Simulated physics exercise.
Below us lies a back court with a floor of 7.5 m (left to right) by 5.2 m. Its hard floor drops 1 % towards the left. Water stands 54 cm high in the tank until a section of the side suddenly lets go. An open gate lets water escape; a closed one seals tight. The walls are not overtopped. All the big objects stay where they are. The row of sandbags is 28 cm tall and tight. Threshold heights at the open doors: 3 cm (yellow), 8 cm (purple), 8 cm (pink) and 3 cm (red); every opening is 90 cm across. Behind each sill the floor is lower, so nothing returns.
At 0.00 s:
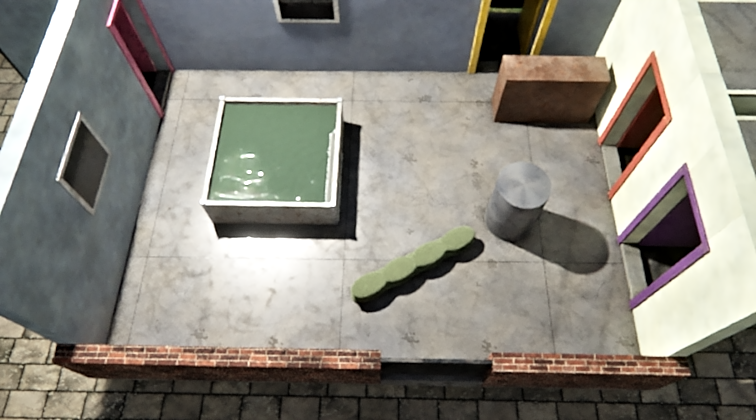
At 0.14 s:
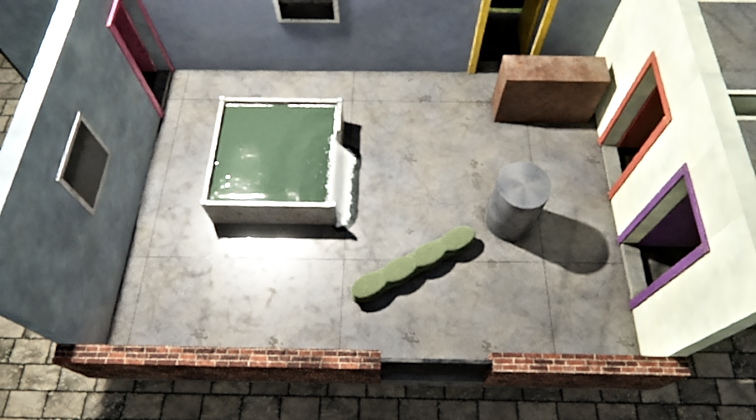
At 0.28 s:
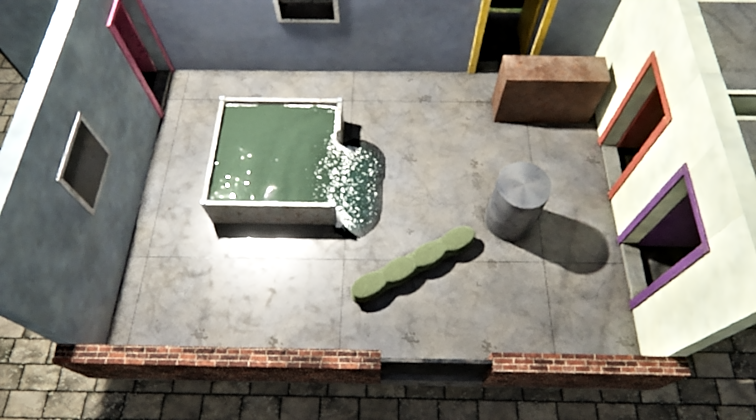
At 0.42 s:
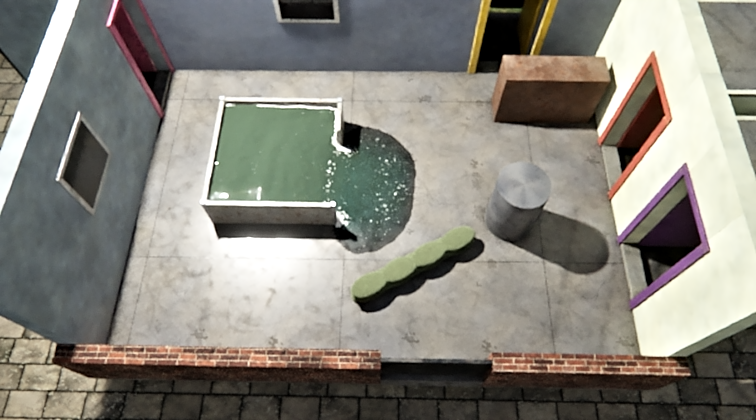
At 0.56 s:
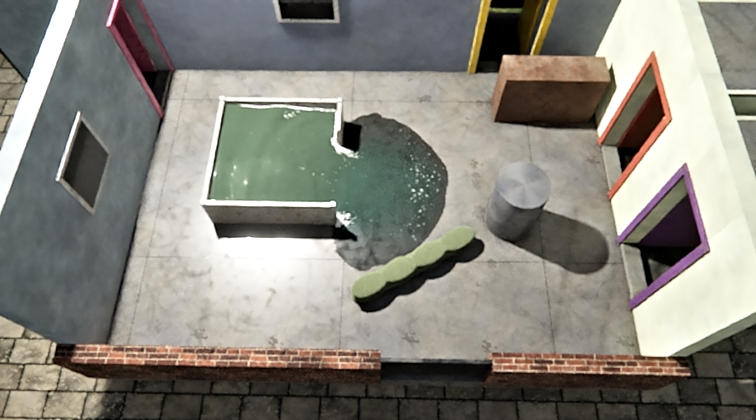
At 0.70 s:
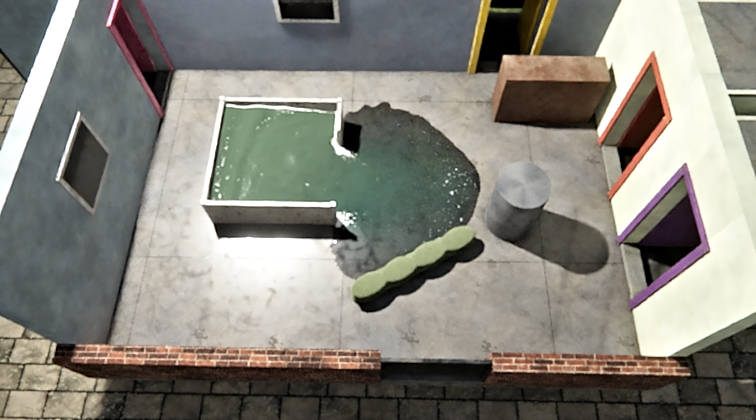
In a walled courtyard, green water sat in a square tank until it burst out through the right side and spread across the floor in a widening pool, reaching the hedge and nearing a grey cylinder.
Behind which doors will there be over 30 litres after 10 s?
The water let in: At the yellow door it passes the limit; at the purple door it stays under the limit; at the pink door it stays under the limit; at the red door it passes the limit.
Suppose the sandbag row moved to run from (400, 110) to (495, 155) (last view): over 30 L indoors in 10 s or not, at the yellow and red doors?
Then: Yellow under, red past it.
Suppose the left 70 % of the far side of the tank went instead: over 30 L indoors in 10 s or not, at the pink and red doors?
Then: Pink over, red not over.
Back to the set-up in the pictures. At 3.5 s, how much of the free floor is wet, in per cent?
About 45 per cent.
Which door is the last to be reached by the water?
Last comes the pink one.
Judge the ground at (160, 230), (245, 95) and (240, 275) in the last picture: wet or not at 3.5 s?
In turn: Not reached, still dry, flooded.
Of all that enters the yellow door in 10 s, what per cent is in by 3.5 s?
About 20 per cent.
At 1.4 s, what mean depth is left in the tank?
About 34 cm.
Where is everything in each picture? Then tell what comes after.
Still water, 54 cm deep, in the tank at (276, 152), in the first frame.
The front is at (346, 225), 0.7 m from the gap at (336, 180); 0.3 m2 of floor is under water; 54 cm left at the back of the tank, in the second frame.
Water pours out at (336, 181) and has run 0.9 m, to (365, 228); typically 9 cm deep outside, 54 cm at the tank's back, in the third frame.
Water pours out at (336, 181) and has run 1.3 m, to (408, 160); typically 7 cm deep outside, 54 cm at the tank's back, in the fourth frame.
Water pours out at (336, 181) and has run 1.7 m, to (441, 170); typically 6 cm deep outside, 54 cm at the tank's back, in the fifth frame.
The front is at (475, 183), 2.2 m from the gap at (336, 181); 4.4 m2 of floor is under water; 48 cm left at the back of the tank, in the sixth frame.
After 1.4 s water covers 25 % of the floor and is deepest (33 cm) near (480, 213); yellow door not reached, purple door not reached, pink door not reached, red door not reached.
After 2.2 s water covers 35 % of the floor and is deepest (30 cm) near (480, 213); yellow door 6 cm at the sill, 0 L in, purple door not reached, pink door not reached, red door 6 cm at the sill, 28 L in.
After 3.5 s water covers 45 % of the floor and is deepest (25 cm) near (592, 129); yellow door 7 cm at the sill, 19 L in, purple door 1 cm at the sill, 0 L in, pink door not reached, red door 16 cm at the sill, 105 L in.
After 6.0 s water covers 75 % of the floor and is deepest (11 cm) near (517, 364); yellow door 8 cm at the sill, 69 L in, purple door 3 cm at the sill, 0 L in, pink door not reached, red door 9 cm at the sill, 206 L in.
After 10.0 s water covers 95 % of the floor and is deepest (8 cm) near (374, 362); yellow door 6 cm at the sill, 111 L in, purple door 3 cm at the sill, 0 L in, pink door 7 cm at the sill, 0 L in, red door 4 cm at the sill, 243 L in.
